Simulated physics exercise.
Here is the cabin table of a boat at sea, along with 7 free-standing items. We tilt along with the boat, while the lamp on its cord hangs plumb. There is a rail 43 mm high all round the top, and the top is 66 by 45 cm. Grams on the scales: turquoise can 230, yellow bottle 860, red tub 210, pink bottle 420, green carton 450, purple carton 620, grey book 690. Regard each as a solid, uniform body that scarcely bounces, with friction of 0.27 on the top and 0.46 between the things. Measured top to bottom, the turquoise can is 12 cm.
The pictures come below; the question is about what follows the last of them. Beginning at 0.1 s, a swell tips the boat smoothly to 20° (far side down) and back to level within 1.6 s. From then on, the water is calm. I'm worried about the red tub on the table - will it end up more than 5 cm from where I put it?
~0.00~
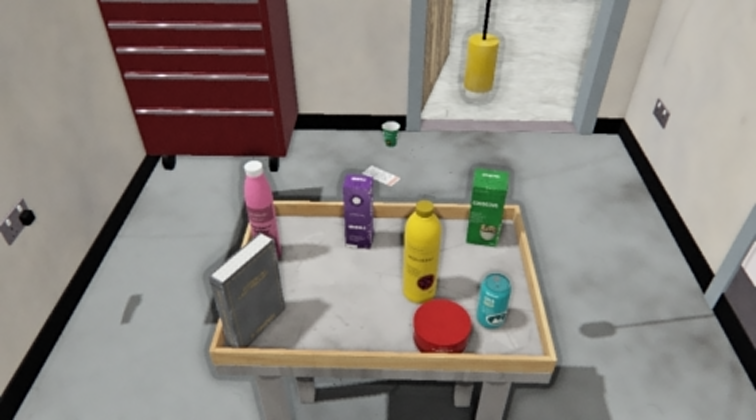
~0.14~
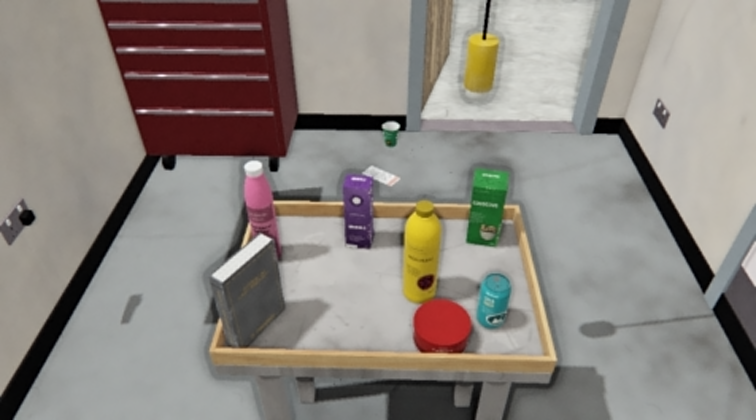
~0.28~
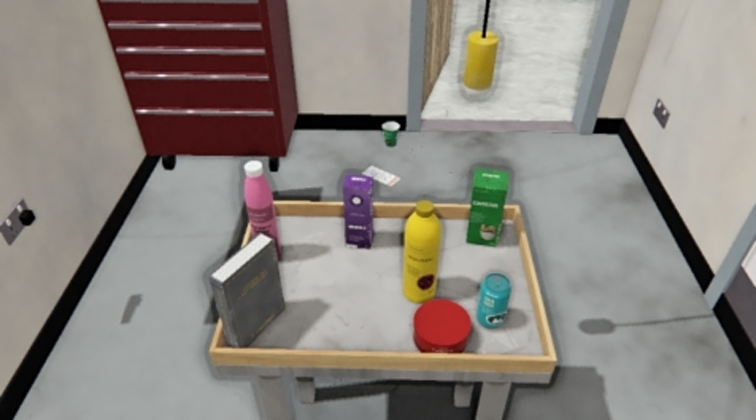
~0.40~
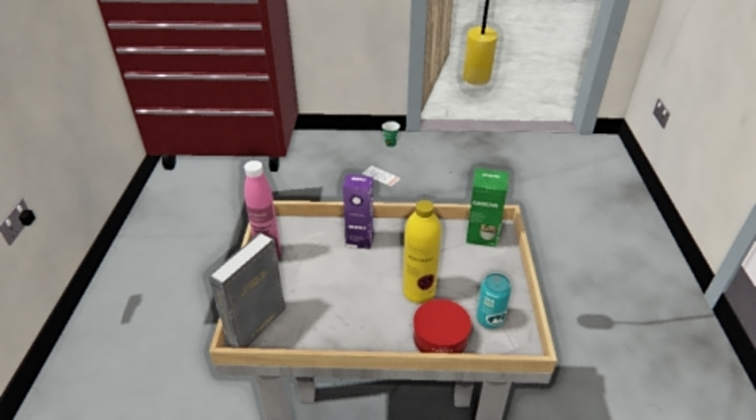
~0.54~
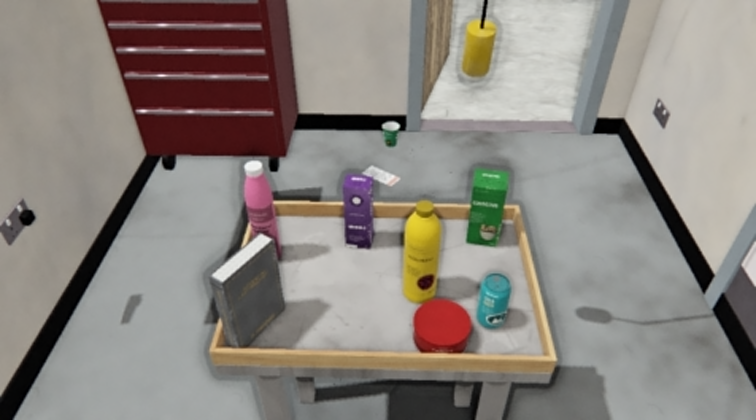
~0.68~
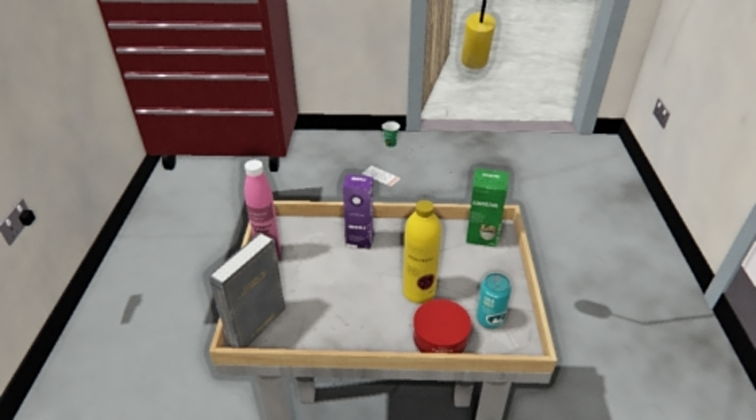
Yes, it ends up further away.
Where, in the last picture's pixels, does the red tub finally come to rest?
Near (438, 281).
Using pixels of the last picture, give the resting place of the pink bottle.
Roughly pixel (310, 331).
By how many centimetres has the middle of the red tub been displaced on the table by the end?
Around 14 centimetres.
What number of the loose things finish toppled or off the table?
1.
Around 1.08 s, boat heeled 18°, far side down; red tub shifted 5 cm near (440, 310); pink bottle tipped 60° against what carries it; purple carton shifted 6 cm.
Around 1.28 s, boat heeled 11°, far side down; pink bottle now off the table; red tub shifted 11 cm near (439, 290); grey book shifted 12 cm.
Around 1.48 s, boat heeled 4°, far side down; red tub shifted 14 cm near (438, 281); grey book shifted 15 cm; yellow bottle shifted 14 cm.
Finally (3.2 s), off the table, pink bottle; not toppled but over 5 cm from the start, turquoise can, yellow bottle, red tub, purple carton and grey book; the last one still in place (within 5 cm). In the last view, red tub near (438, 281).
